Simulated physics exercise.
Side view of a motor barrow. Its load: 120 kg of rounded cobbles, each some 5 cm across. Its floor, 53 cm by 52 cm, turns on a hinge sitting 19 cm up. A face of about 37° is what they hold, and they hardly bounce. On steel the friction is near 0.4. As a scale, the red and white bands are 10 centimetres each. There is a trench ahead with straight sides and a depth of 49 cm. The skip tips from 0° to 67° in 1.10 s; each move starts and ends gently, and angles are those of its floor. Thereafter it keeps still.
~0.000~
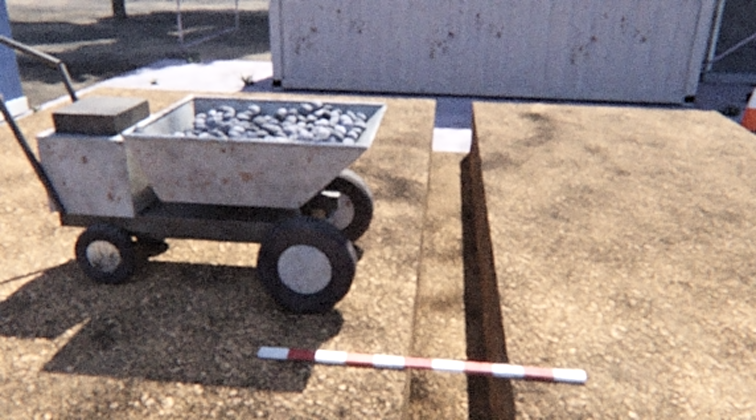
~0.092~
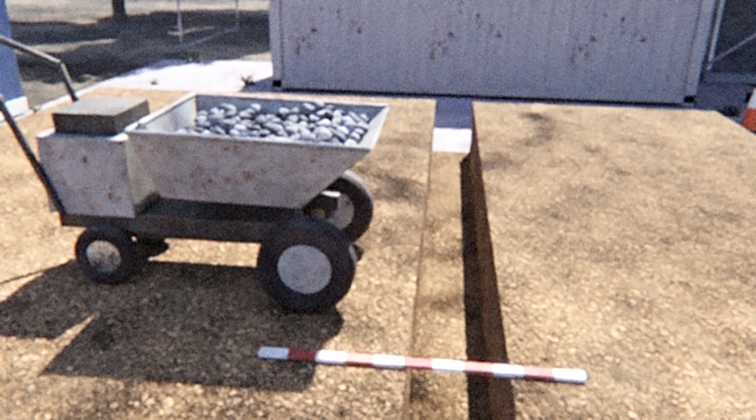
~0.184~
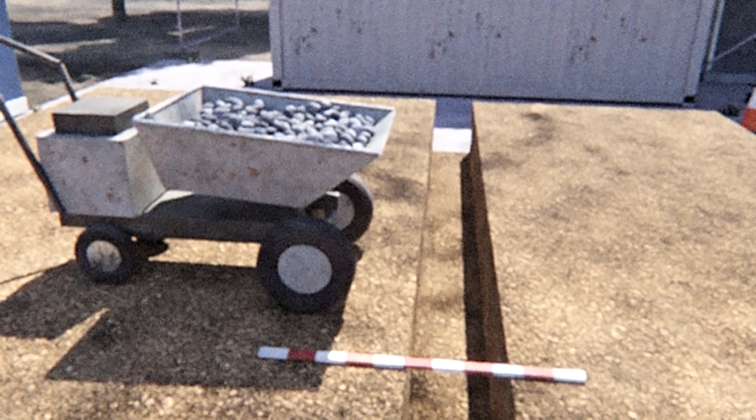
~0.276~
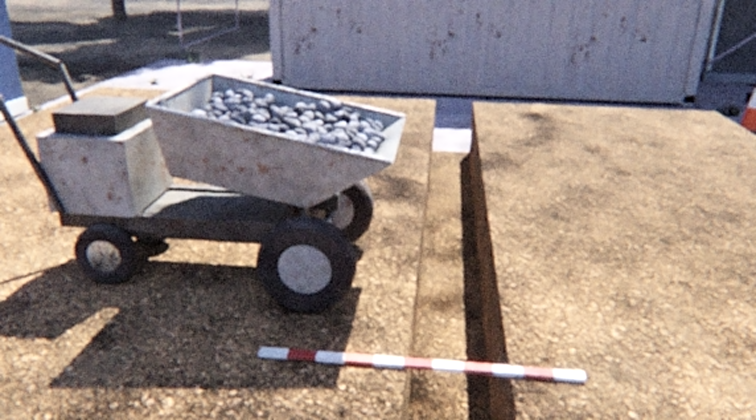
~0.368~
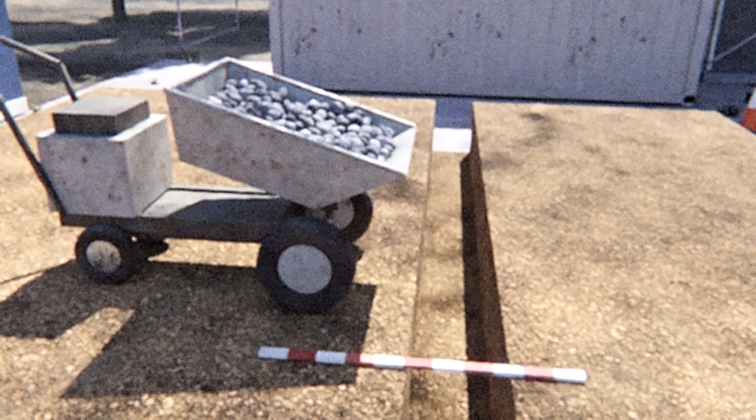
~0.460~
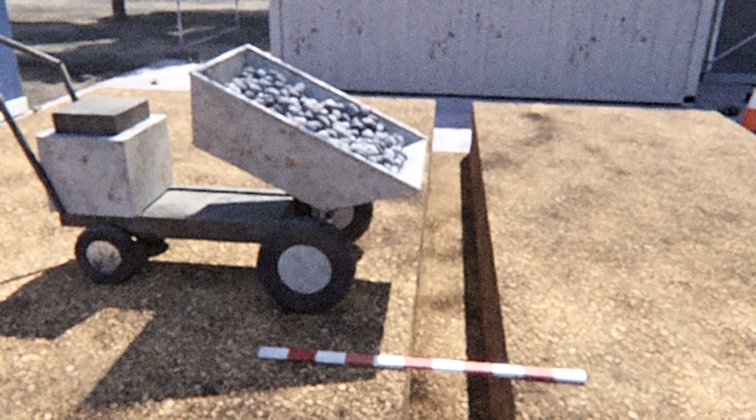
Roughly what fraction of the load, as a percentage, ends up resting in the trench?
Roughly 66 per cent of the load.
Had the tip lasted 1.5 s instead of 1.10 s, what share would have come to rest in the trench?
Expected share: Around 70%.
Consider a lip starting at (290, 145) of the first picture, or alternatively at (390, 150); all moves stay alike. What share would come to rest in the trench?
It'd be around 90 per cent and after that around 45 per cent.
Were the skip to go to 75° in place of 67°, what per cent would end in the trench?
Share in trench: Approx. 75%.
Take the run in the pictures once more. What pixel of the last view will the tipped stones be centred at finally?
Their middle ends up near (476, 361).
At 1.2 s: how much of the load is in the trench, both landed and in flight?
Roughly 30% by that time.
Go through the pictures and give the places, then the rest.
In the first frame, the skip is at 0°, its lip at (368, 148); the top of the load is at (331, 117).
In the second frame, the skip is at 1°, its lip at (371, 149); the top of the load is at (323, 115); the stones move at 0.2 m/s on average.
In the third frame, the skip is at 5°, its lip at (380, 154); the top of the load is at (244, 108); the stones move at 0.4 m/s on average.
In the fourth frame, the skip is at 11°, its lip at (392, 163); the top of the load is at (240, 102); the stones move at 0.6 m/s on average.
In the fifth frame, the skip is at 17°, its lip at (406, 175); the top of the load is at (241, 90); the stones move at 0.7 m/s on average.
In the sixth frame, the skip is at 25°, its lip at (420, 190); the top of the load is at (256, 80); the stones move at 0.7 m/s on average.
After 0.8 s the floor is at 56°; 100 % in the skip; the foremost stones are at (450, 221).
After 1.2 s the floor is at 67°; 60 % in the skip, 28 % in the trench, 12 % past the trench; the foremost stones are at (545, 303).
After 1.5 s the floor is at 67°; 19 % in the skip, 48 % in the trench, 33 % past the trench; the foremost stones are at (668, 306).
After 3.5 s the floor is at 67°; 0 % in the skip, 66 % in the trench, 34 % past the trench; the foremost stones are past the picture's edge.
